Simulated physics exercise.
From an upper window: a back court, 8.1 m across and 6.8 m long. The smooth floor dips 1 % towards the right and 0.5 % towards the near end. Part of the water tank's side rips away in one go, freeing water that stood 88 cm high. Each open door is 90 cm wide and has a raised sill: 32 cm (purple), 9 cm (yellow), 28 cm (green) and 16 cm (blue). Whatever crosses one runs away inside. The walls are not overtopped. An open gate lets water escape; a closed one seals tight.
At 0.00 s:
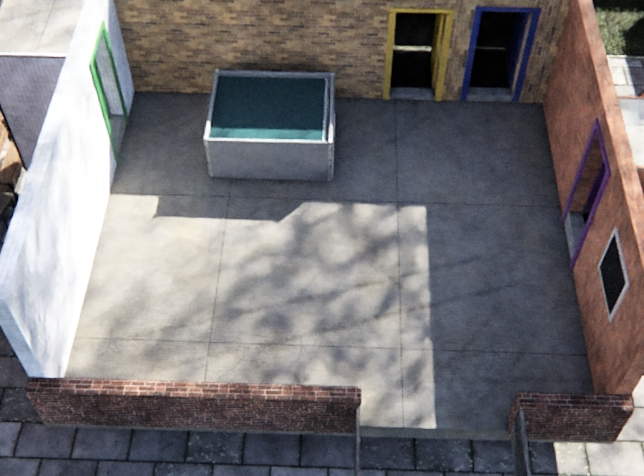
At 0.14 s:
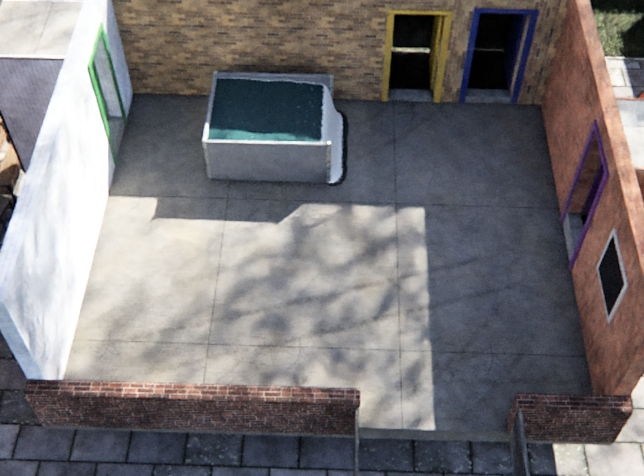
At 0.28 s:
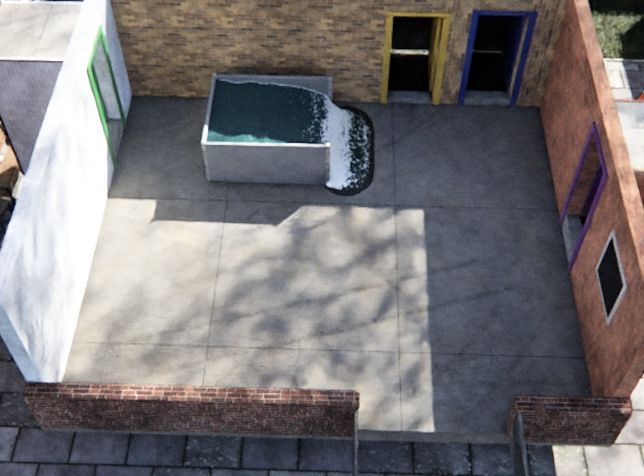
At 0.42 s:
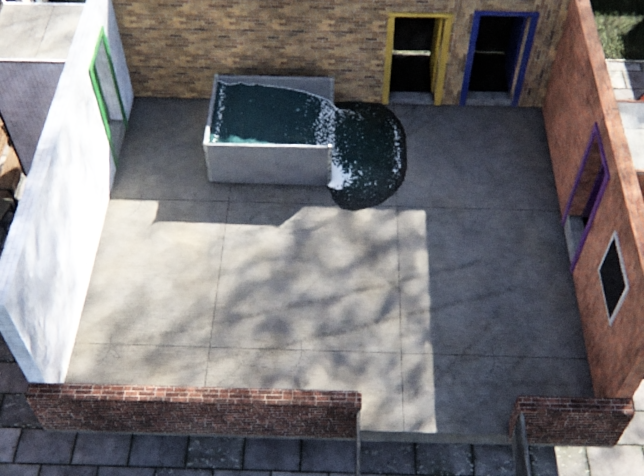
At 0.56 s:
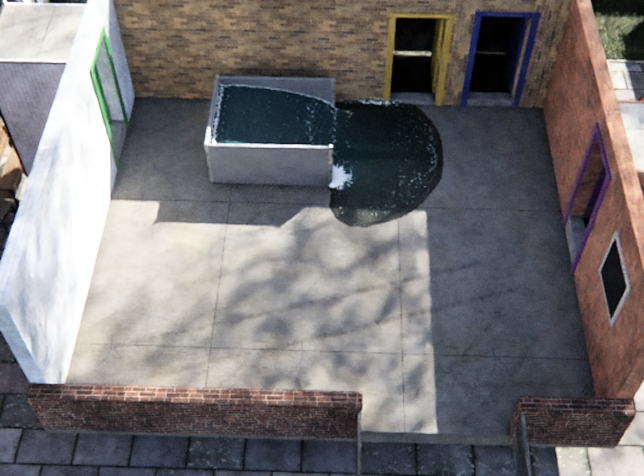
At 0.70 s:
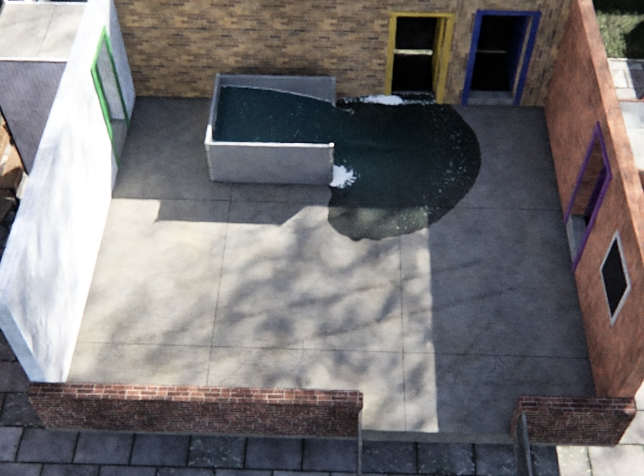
Dark water bursts from the right side of a pale, open-topped tank against the tan brick back wall of a paved court, seen from above by a still camera. A white wall with a green-framed opening stands left, yellow and blue doorways behind, and a reddish wall with a purple frame right. Edged with white foam, the water fans rightward and nearer across the grey floor in a widening rounded pool.
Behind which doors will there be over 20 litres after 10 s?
Within that time: At the purple door it does not reach the limit; at the yellow door it exceeds the limit; at the green door it does not reach the limit; at the blue door it passes the limit.
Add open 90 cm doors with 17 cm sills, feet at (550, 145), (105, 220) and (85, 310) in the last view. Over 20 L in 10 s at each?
In turn: Over, under, under.
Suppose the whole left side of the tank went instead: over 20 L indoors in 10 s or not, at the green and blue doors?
Against that limit: Green above, blue under.
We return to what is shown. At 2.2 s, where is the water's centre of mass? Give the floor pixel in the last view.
At about (418, 162).
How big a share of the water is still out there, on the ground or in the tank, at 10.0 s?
Roughly 70 in a hundred.
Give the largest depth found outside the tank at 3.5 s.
Up to some 34 cm.
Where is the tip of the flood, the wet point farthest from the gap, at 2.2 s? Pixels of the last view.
Near (579, 338).
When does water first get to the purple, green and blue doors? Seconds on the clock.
Arrival: Purple 1.4 s, green not in the 10 s, blue 0.9 s.
After 1.4 s water covers 30 % of the floor and is deepest (50 cm) near (538, 109); purple door 5 cm at the sill, 0 L in, yellow door 19 cm at the sill, 11 L in, green door not reached, blue door 14 cm at the sill, 0 L in.
After 2.2 s water covers 35 % of the floor and is deepest (55 cm) near (540, 115); purple door 28 cm at the sill, 0 L in, yellow door 17 cm at the sill, 41 L in, green door not reached, blue door 17 cm at the sill, 0 L in.
After 3.5 s water covers 40 % of the floor and is deepest (34 cm) near (594, 422); purple door 20 cm at the sill, 0 L in, yellow door 11 cm at the sill, 65 L in, green door not reached, blue door 27 cm at the sill, 50 L in.
After 6.0 s water covers 55 % of the floor and is deepest (21 cm) near (594, 422); purple door 10 cm at the sill, 0 L in, yellow door 9 cm at the sill, 69 L in, green door not reached, blue door 11 cm at the sill, 79 L in.
After 10.0 s water covers 75 % of the floor and is deepest (13 cm) near (594, 422); purple door 6 cm at the sill, 0 L in, yellow door 4 cm at the sill, 69 L in, green door not reached, blue door 5 cm at the sill, 79 L in.
